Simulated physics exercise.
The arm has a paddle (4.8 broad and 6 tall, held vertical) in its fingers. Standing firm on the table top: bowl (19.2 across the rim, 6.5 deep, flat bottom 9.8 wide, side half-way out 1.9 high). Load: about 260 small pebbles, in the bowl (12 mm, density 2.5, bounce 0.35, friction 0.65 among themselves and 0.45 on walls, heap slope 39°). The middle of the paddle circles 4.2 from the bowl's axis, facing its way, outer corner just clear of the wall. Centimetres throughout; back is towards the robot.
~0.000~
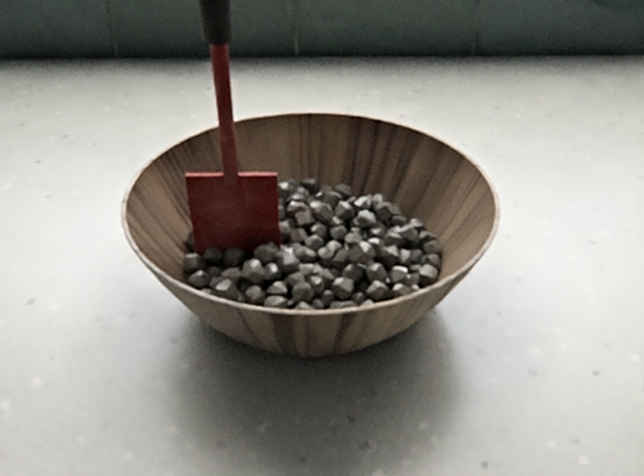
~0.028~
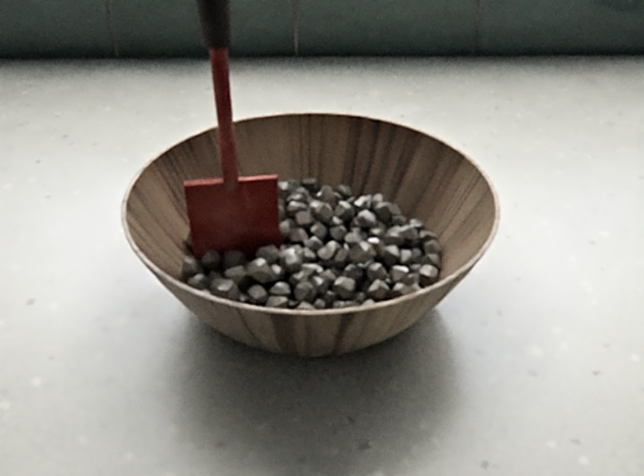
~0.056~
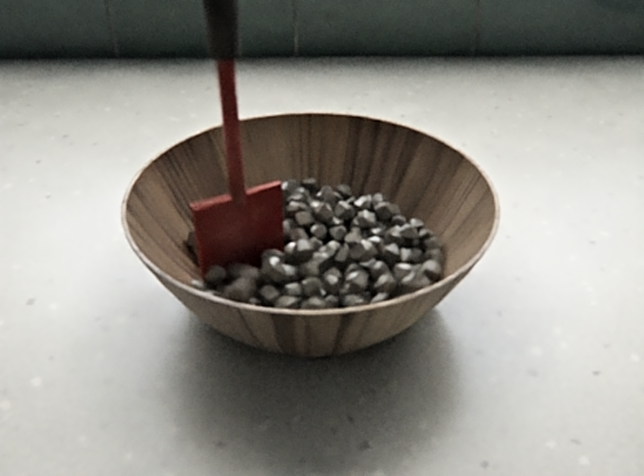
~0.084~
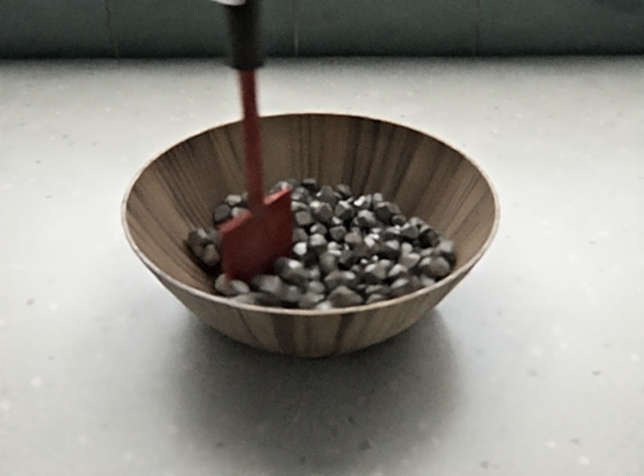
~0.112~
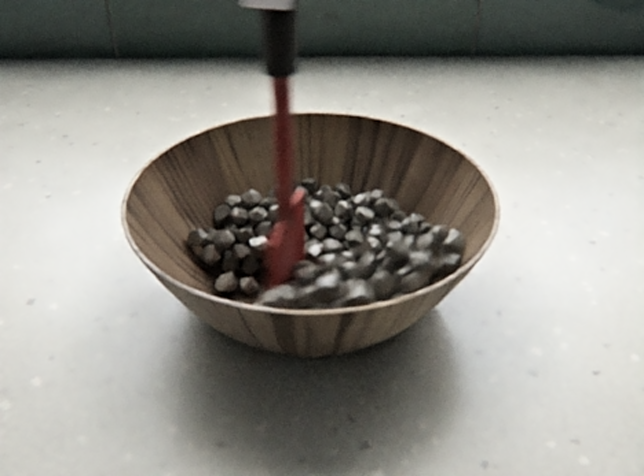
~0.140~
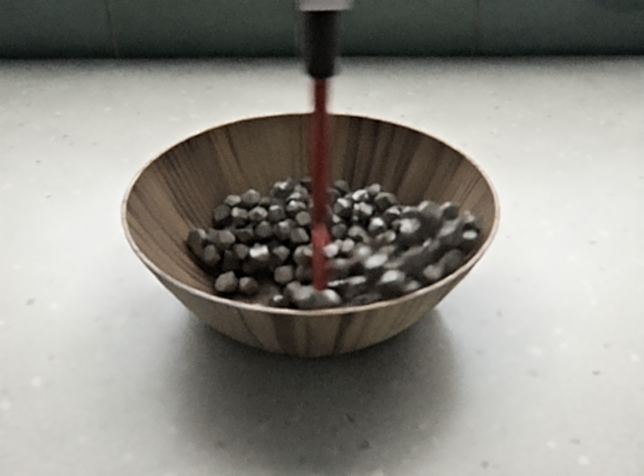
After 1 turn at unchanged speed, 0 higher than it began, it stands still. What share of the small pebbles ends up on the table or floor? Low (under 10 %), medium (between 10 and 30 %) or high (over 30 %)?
A medium share, between 10 and 30 %, ends on the table or floor.
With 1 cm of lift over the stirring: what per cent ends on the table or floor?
About 20 per cent.
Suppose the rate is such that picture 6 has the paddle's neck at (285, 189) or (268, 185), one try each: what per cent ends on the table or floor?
About 10 and 5 per cent.
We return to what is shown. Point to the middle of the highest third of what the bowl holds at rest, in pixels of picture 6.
Near (232, 284).
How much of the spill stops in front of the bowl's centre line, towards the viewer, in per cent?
About 20 per cent.
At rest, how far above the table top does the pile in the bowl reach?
Roughly 6.5 cm.
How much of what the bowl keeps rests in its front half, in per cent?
Some 70 per cent.
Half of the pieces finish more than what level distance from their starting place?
Some 10 cm.
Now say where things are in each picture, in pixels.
The first frame shows paddle neck at (229, 148), 0° round; upper third of the load around (310, 251), from x 195 to 435, top at y 185; 257 in the bowl.
The second frame shows paddle neck at (228, 154), 8° round; upper third of the load around (305, 255), from x 190 to 435, top at y 185.
The third frame shows paddle neck at (235, 168), 28° round; upper third of the load around (312, 258), from x 195 to 435, top at y 185.
The fourth frame shows paddle neck at (255, 180), 51° round; upper third of the load around (328, 269), from x 195 to 445, top at y 185.
The fifth frame shows paddle neck at (285, 189), 73° round; upper third of the load around (355, 268), from x 195 to 455, top at y 185.
The sixth frame shows paddle neck at (320, 190), 95° round; upper third of the load around (387, 260), from x 195 to 475, top at y 185; 257 in the bowl.
After 0.27 s, 195° round, highest piece 9 above the table; 247 in the bowl, 10 in flight or on the tool.
After 0.39 s, 294° round, highest piece 10 above the table; 225 in the bowl, 16 on the table or floor, 16 in flight or on the tool.
After 0.65 s, 0° round, highest piece 7 above the table; 212 in the bowl, 45 on the table or floor.
After 1.35 s, 0° round, highest piece 7 above the table; 212 in the bowl, 45 on the table or floor.
At rest, 212 in the bowl, 45 on the table or floor. That is 18 % on the table or floor.
